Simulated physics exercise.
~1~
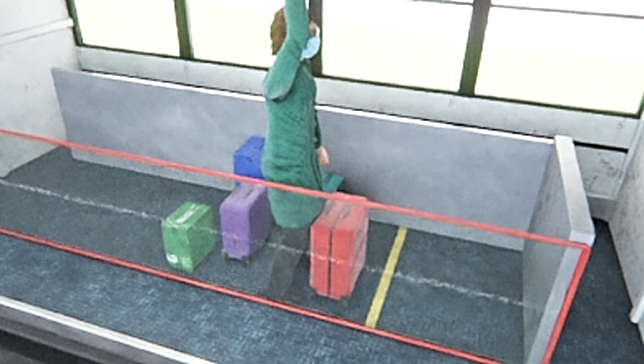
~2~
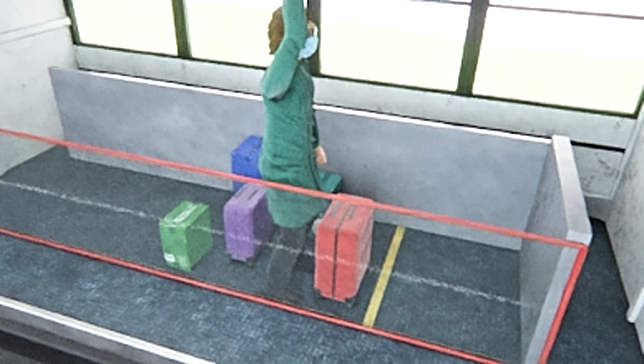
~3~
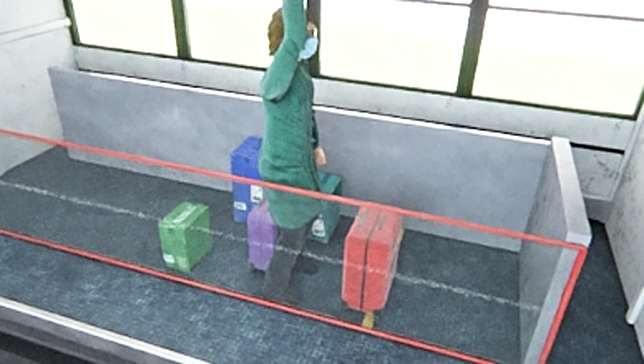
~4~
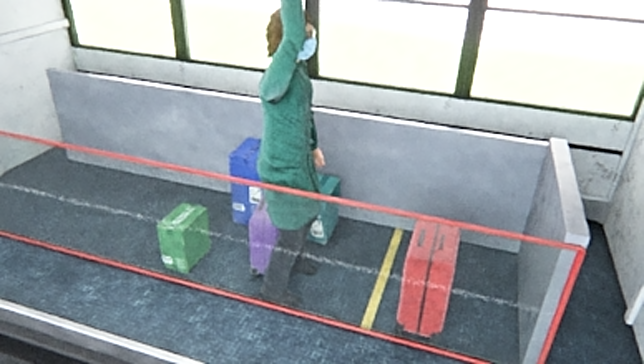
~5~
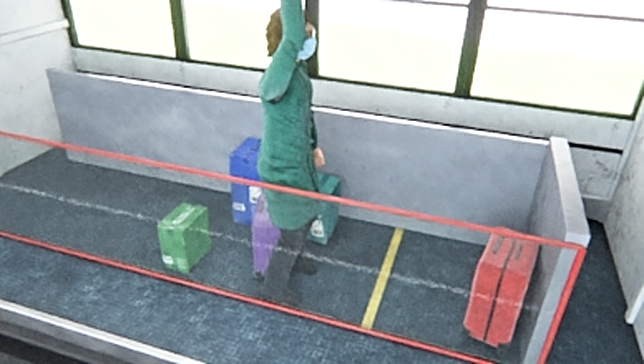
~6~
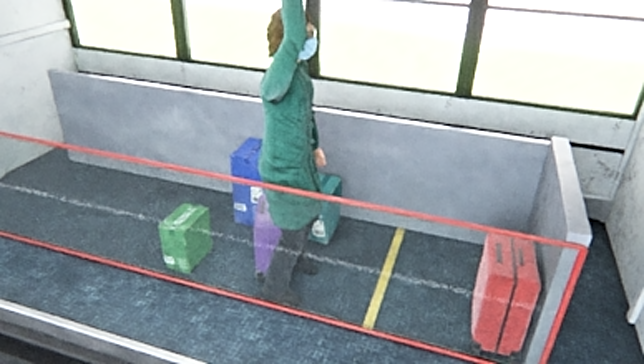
At first, a masked passenger in a long green coat stands with one arm raised in a walled bus bay, with green, purple, blue, teal and red luggage around them. The big red case, just left of a yellow floor line, begins sliding right while the small purple case shifts slightly the same way. The purple case then stops beside the passenger's legs as the red one slides over the line. Still upright, the red case travels on toward the right end wall. It ends there beyond the line, while the other luggage remains left of it.
